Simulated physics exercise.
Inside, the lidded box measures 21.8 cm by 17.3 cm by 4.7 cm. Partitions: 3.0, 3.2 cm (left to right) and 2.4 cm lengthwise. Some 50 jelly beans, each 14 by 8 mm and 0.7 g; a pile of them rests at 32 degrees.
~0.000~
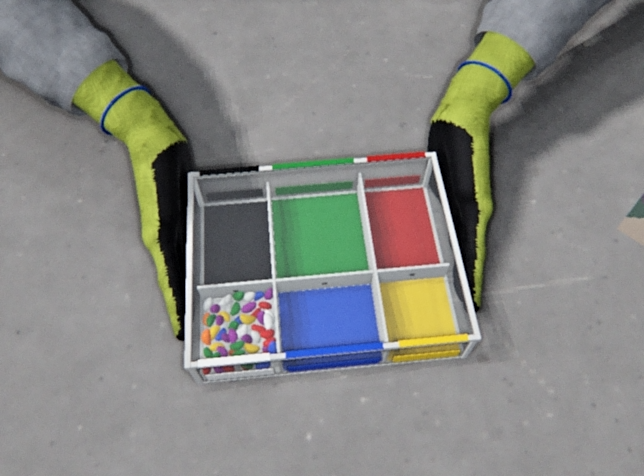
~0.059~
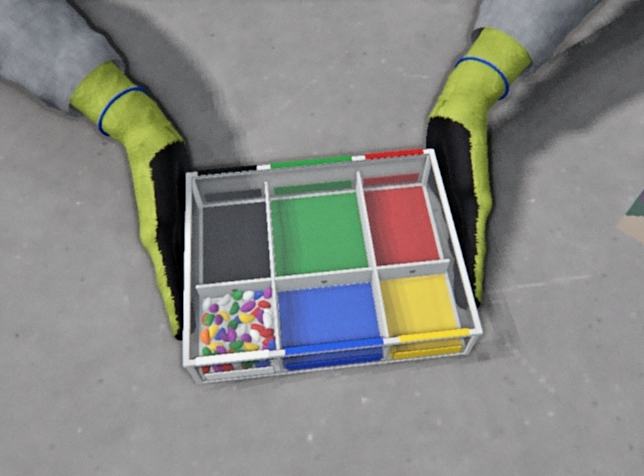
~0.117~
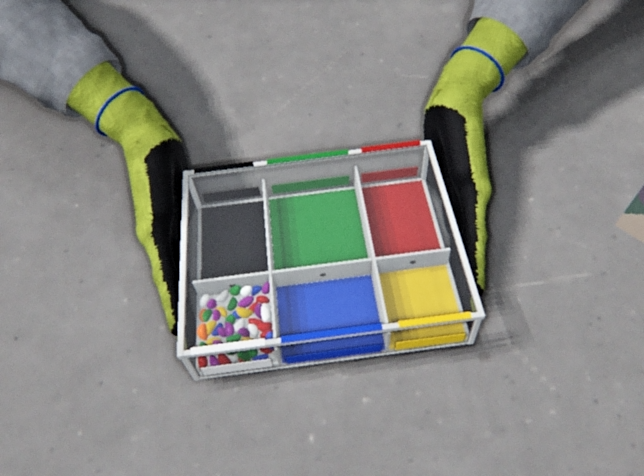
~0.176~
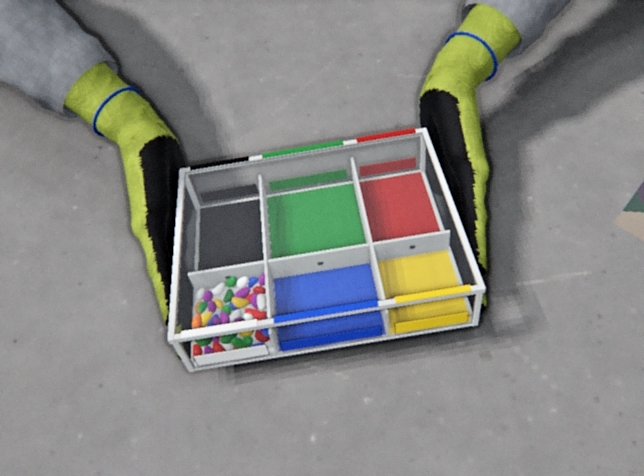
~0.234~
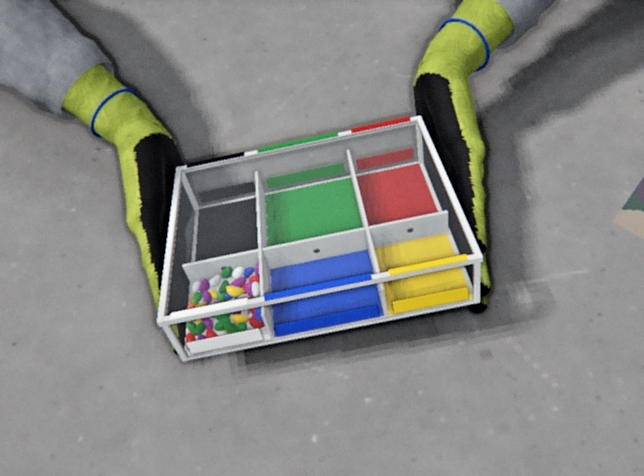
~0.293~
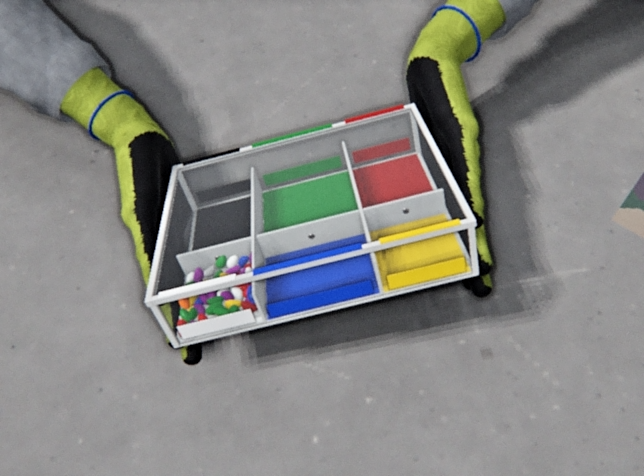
A clear box with colored compartments, held between two green-and-black gloved hands, started out nearly level and then tilted steadily as the hands turned it, while the jelly beans stayed in the front left section.
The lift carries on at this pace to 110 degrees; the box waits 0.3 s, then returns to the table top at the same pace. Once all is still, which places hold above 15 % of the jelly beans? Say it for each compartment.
Red: No, blue: No, green: No, yellow: No, white: No, black: Yes.
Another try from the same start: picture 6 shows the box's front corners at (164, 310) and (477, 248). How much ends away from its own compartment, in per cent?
In that case some 100 per cent.
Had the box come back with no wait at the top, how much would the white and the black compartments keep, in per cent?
White 0; black 100.
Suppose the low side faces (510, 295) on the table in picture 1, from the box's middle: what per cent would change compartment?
About 65 per cent.
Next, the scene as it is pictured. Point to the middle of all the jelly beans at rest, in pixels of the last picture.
Around (221, 224).
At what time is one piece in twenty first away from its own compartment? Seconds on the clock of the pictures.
Near 0.90 s.
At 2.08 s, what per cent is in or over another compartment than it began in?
About 100 per cent.
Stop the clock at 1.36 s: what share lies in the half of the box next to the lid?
About 80 per cent.
After 1.36 s, tilt 110 degrees; white 5 %, black 95 %.
After 2.08 s, tilt 55 degrees; black 100 %.
After 2.82 s, tilt 0 degrees; black 100 %.
In the end, at 3.3 s, red 0 %, blue 0 %, green 0 %, yellow 0 %, white 0 %, black 100 %.
